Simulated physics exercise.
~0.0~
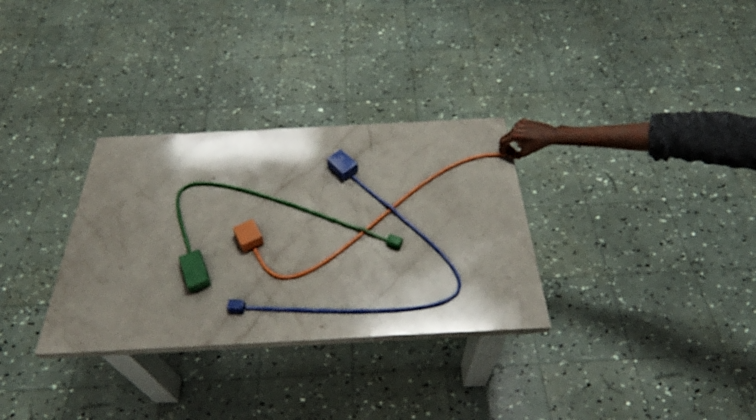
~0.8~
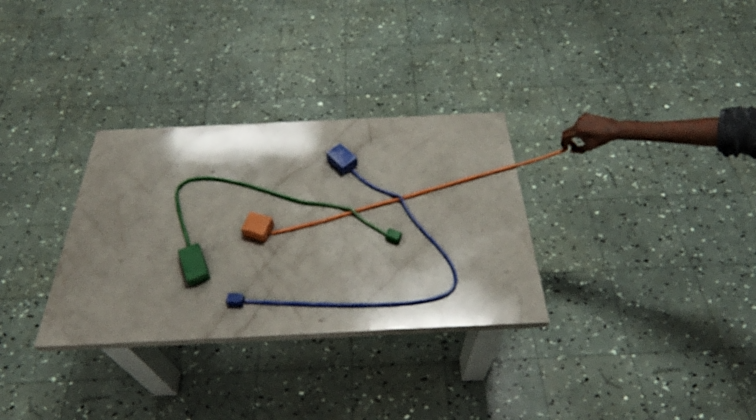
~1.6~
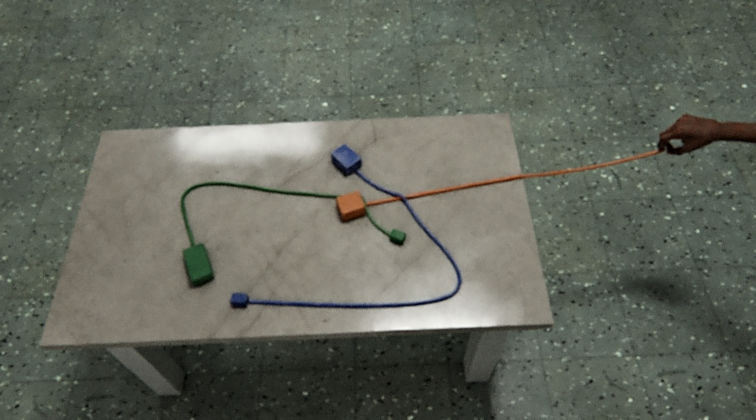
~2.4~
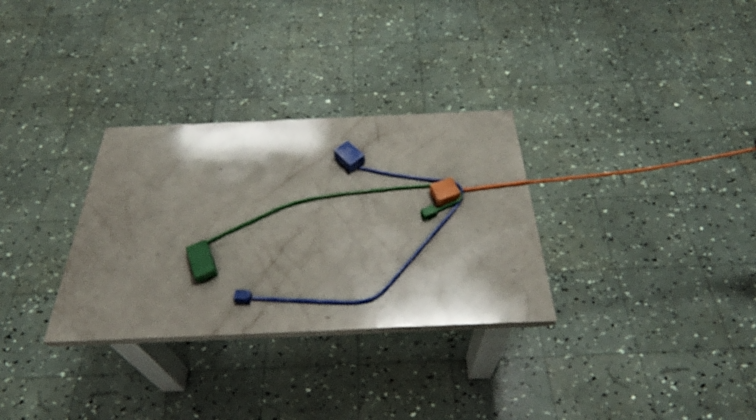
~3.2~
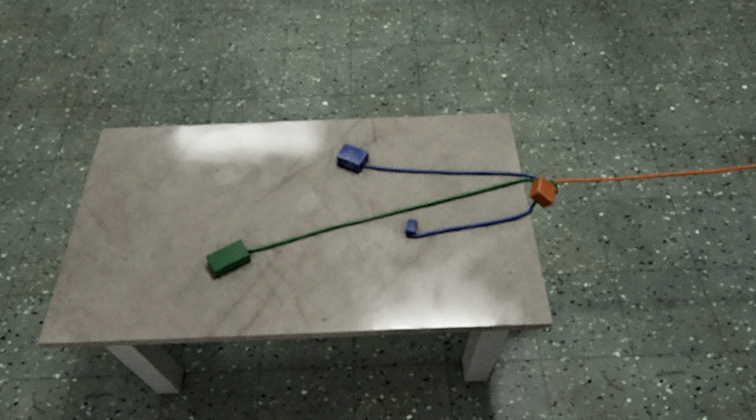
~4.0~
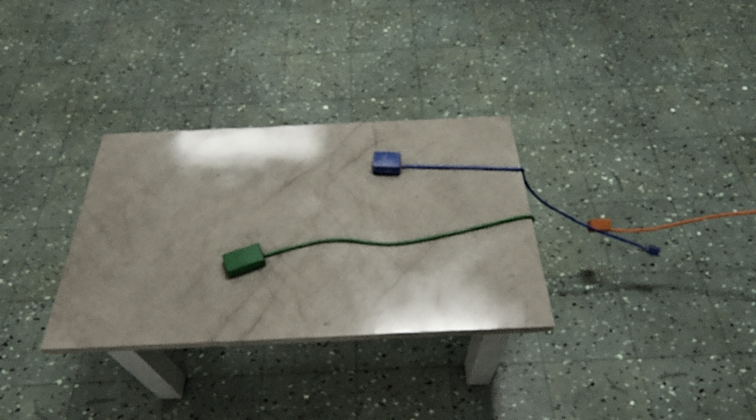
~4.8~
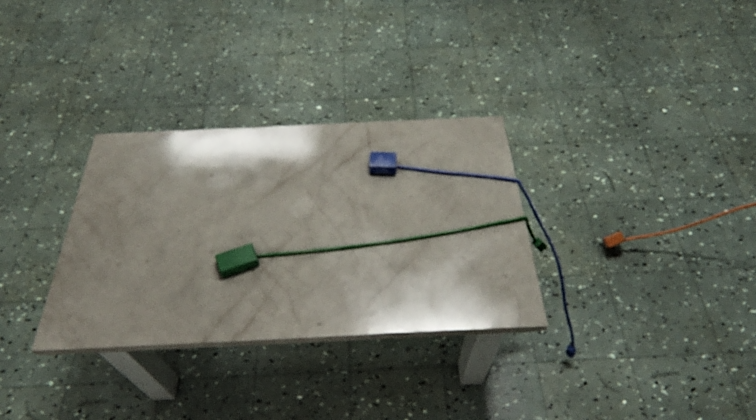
At the start, orange, green and blue leads with block chargers lie crossed on a pale table, and a hand holds the orange lead's end at the right edge. The hand pulls it rightwards until it is taut, and the orange charger slides across the tabletop. The charger catches the other two leads and drags them along, drawing the green and blue plugs rightwards. It then passes over the edge, and the green and blue chargers shift slightly. Finally, the orange charger hangs clear beyond the table, while the blue and green leads droop over the right edge, their chargers still on top.
